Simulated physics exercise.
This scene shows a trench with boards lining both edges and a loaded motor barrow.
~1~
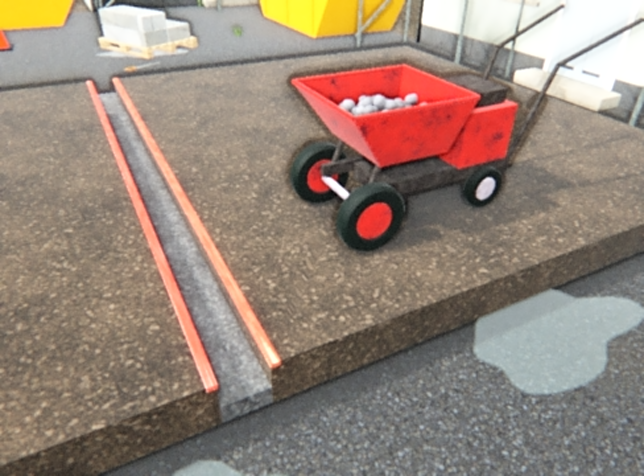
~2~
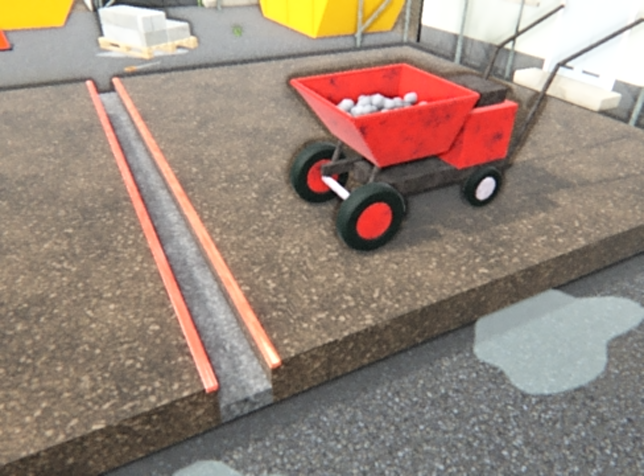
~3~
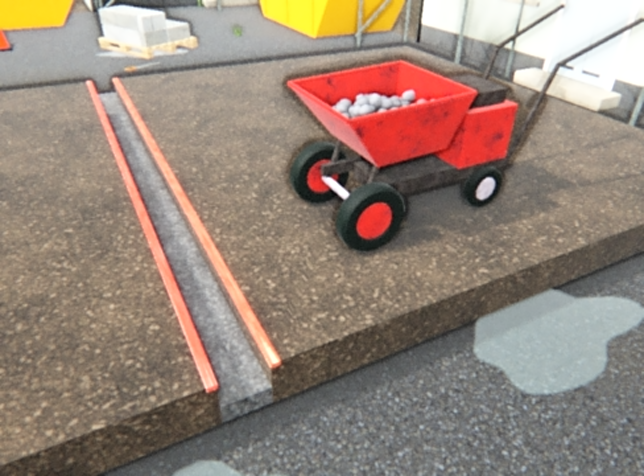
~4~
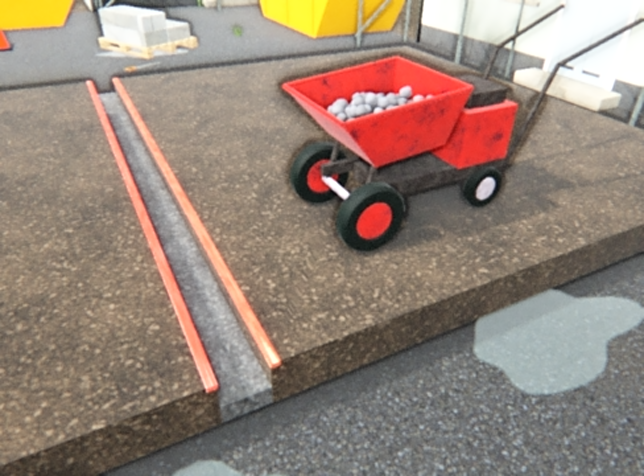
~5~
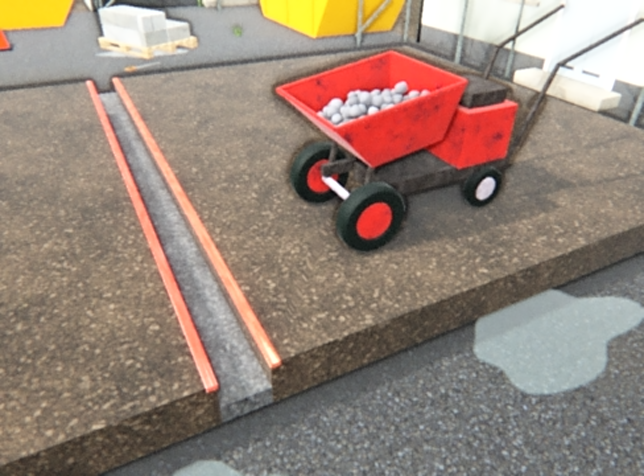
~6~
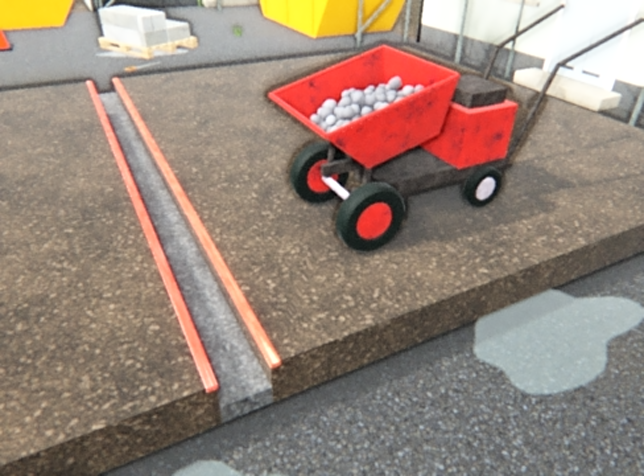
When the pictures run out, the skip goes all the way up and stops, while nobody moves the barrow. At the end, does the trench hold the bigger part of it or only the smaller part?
The trench holds the bigger part.
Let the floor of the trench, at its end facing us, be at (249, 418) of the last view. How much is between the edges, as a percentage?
About 70 %.
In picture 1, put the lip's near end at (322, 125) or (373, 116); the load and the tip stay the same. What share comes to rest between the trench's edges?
The first gives 90 %, the second 40 %.
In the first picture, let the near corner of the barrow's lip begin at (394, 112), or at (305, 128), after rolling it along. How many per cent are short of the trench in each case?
First try: Some 80 %; second try: 0 %.
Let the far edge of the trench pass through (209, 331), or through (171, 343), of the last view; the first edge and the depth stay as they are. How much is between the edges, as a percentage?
First one: 50 per cent; second one: 70 per cent.
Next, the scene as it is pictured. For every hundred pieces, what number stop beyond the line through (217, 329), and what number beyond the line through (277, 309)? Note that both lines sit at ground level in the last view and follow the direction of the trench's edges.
Close to 30 per cent, then close to 90 per cent.
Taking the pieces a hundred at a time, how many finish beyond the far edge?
Share: Near 0 %.
Soon after the last picture, skip tipped steeply; all in the skip.
A little later, skip tipped steeply; most in the skip; a small part short of the trench; a stray few in or heaped over the trench; a stray few falling.
Later still, skip tipped right over; a small part in the skip; about a third short of the trench; about half in or heaped over the trench; a stray few beyond it.
By the end, skip tipped right over; about a third short of the trench; about two thirds in or heaped over the trench; a stray few beyond it.
